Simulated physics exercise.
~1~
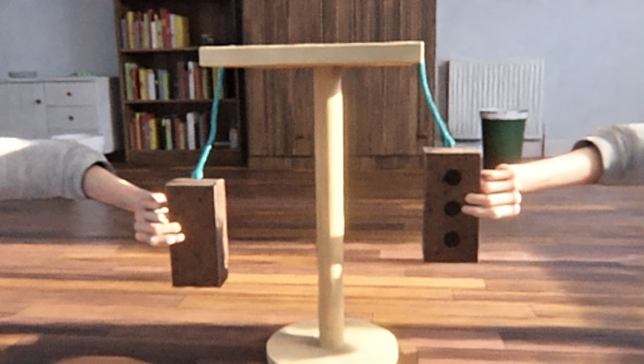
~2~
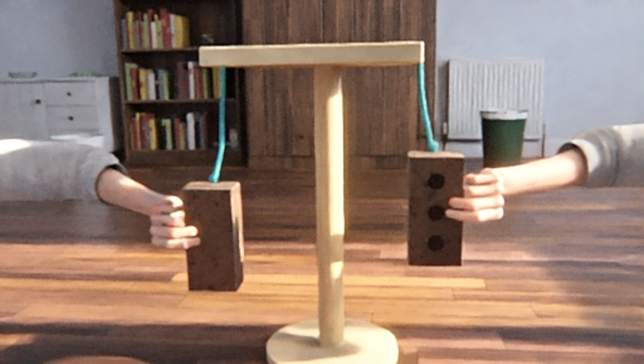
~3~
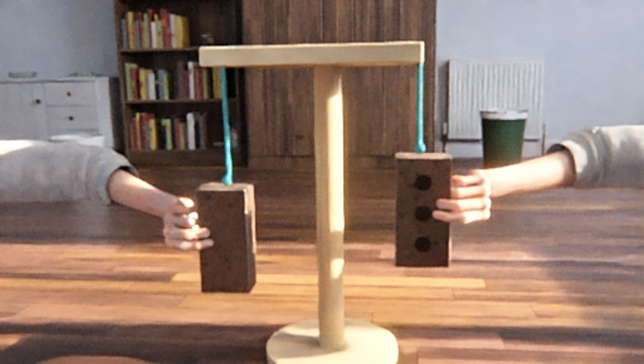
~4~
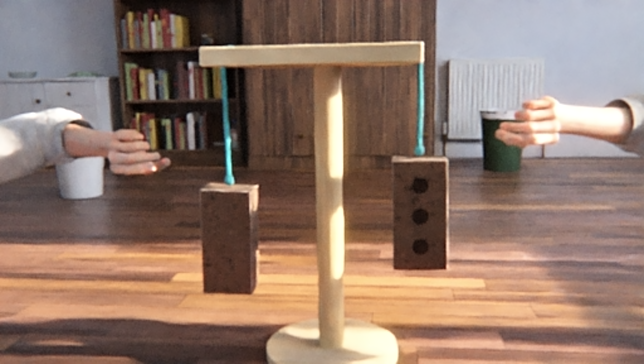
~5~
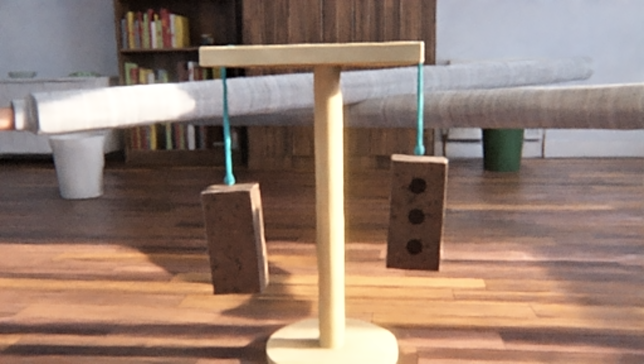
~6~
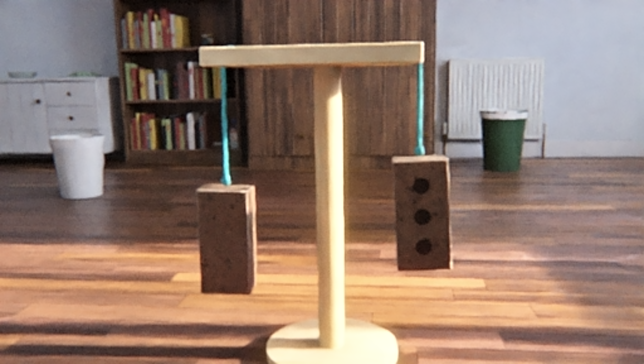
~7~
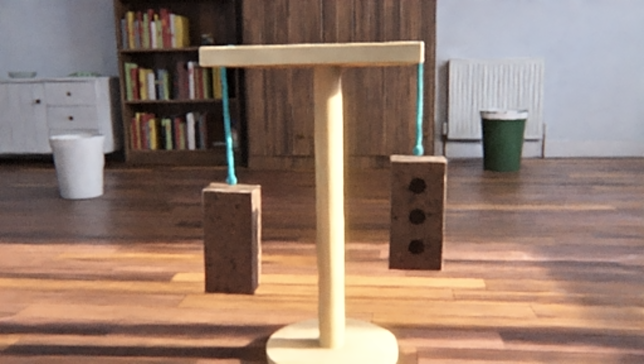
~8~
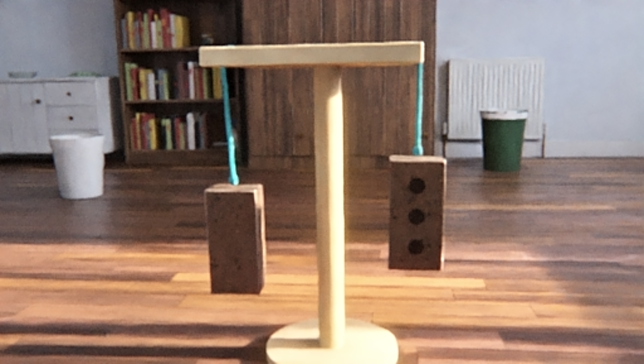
Two hands held brown bricks hanging on blue cords from either end of a wooden stand, moved them inward, then let go and drew back. The bricks swayed slightly but neither side dropped, and both were left hanging, the left one lower.
